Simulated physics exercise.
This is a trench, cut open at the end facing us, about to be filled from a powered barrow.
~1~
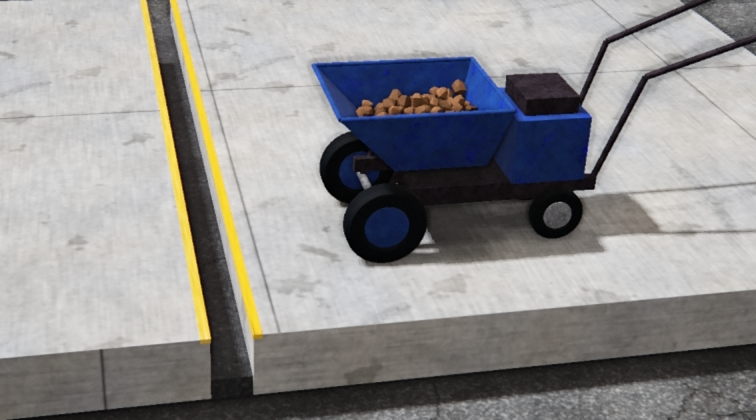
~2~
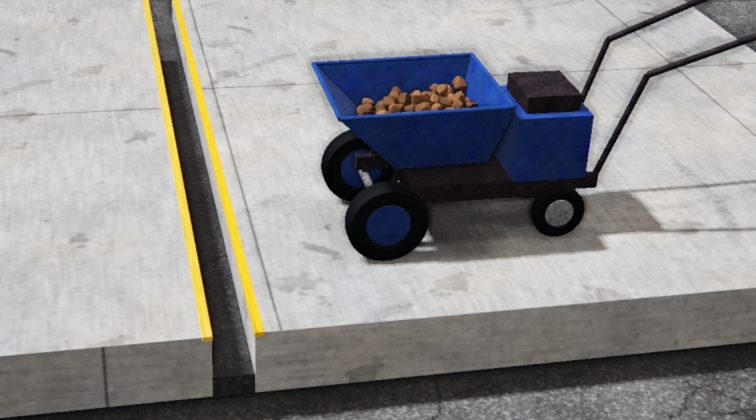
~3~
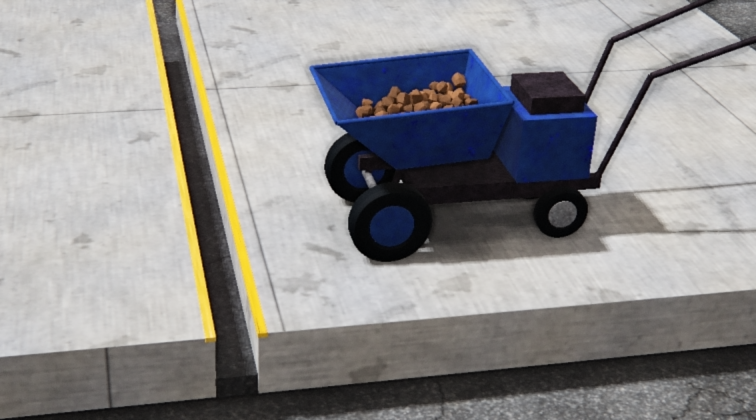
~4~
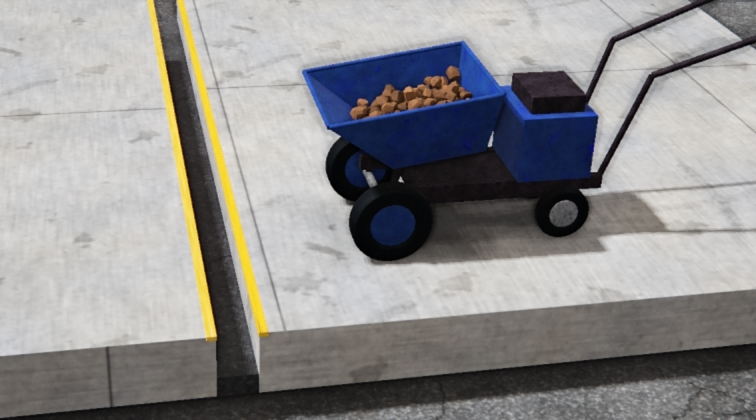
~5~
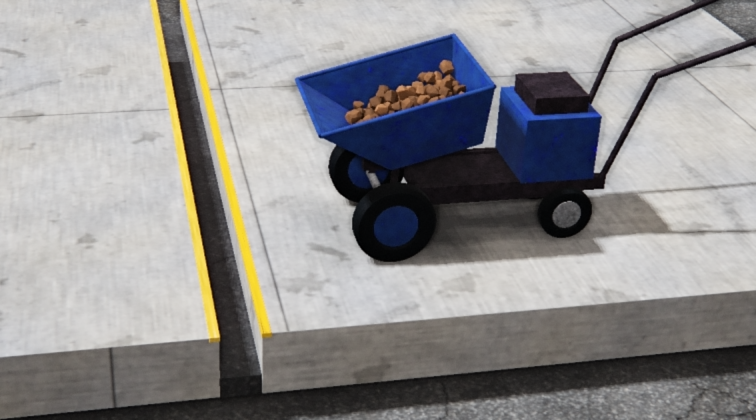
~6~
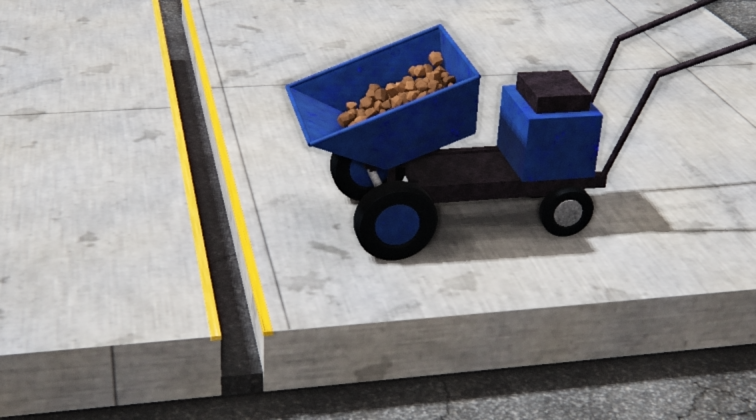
A blue powered barrow loaded with brown clods stood on pale slabs, right of a narrow, yellow-edged trench, and its skip gradually tilted forward to the left, with the clods still inside.
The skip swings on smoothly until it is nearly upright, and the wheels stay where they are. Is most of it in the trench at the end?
The trench takes the larger part.
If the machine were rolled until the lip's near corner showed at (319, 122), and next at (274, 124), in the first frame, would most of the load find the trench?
The first try: The larger part. The second: Less than half.
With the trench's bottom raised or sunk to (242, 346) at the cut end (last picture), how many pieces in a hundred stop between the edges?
Roughly 50 in a hundred.
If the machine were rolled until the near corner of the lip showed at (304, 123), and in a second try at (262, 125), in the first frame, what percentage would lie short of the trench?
In turn 0 and 0 in a hundred.
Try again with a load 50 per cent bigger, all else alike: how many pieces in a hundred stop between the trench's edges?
It comes to 70 per cent or so.
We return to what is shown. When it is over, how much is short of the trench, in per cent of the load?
Near 10 %.
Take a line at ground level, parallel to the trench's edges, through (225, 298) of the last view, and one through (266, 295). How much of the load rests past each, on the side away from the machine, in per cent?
About 30 and 90 per cent.
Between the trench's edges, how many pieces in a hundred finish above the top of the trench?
About 5 per cent.
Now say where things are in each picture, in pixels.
Lip of the skip (341, 121), level; top of the load (424, 113), clay clods; first edge of the trench (249, 298); far edge (199, 302), the trench under half as wide as the skip, and about as deep as wide, in the first frame.
Lip of the skip (340, 119), tipped barely; top of the load (437, 110), in the second frame.
Lip of the skip (338, 123), tipped barely; top of the load (436, 109), in the third frame.
Lip of the skip (329, 128), tipped a little; top of the load (439, 97), in the fourth frame.
Lip of the skip (321, 136), tipped a little; top of the load (444, 92), in the fifth frame.
Lip of the skip (310, 145), tipped clearly; top of the load (439, 90); first edge of the trench (259, 295); far edge (209, 299), in the sixth frame.
Just after the last frame, skip tipped steeply; every one in the skip.
A moment on, skip tipped right over; the larger part in the skip; about a tenth short of the trench; roughly a quarter in or heaped over the trench; just a few falling.
Further on, skip tipped right over; about a tenth in the skip; about a tenth short of the trench; the larger part in or heaped over the trench; about a tenth beyond it.
When it is over, skip tipped right over; just a few in the skip; about a tenth short of the trench; the larger part in or heaped over the trench; about a tenth beyond it.
